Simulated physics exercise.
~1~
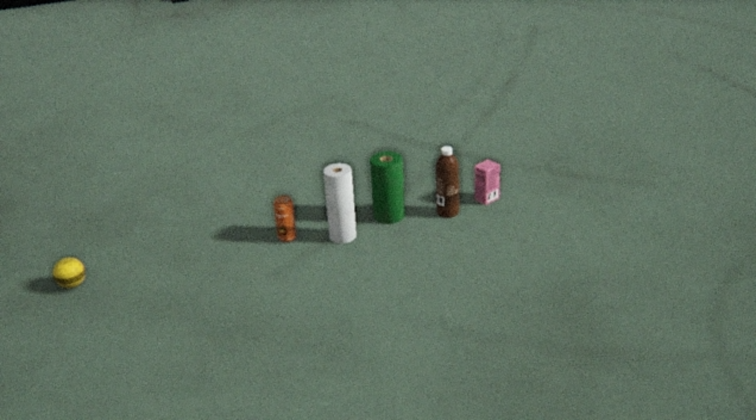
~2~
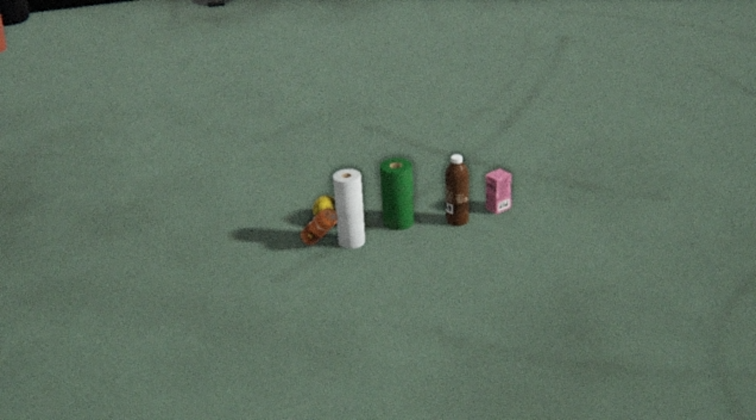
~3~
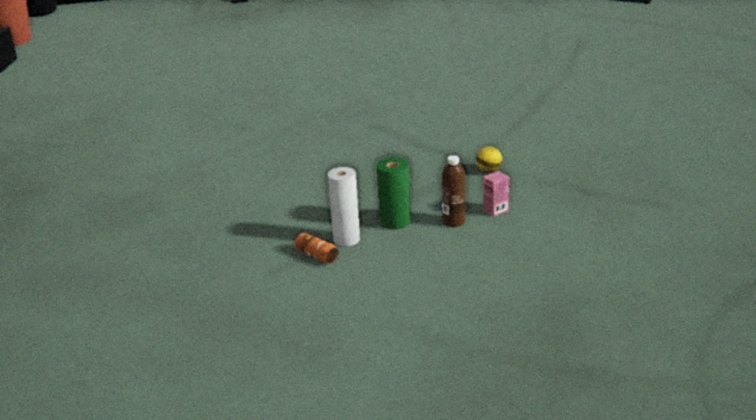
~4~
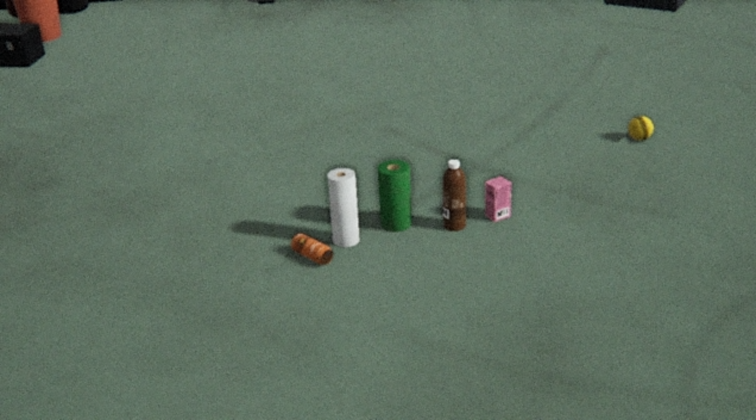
A yellow ball rolled in from the left and knocked over the small orange can, then travelled on behind the row to the far right, leaving the white roll, green roll, brown bottle and pink carton still standing.
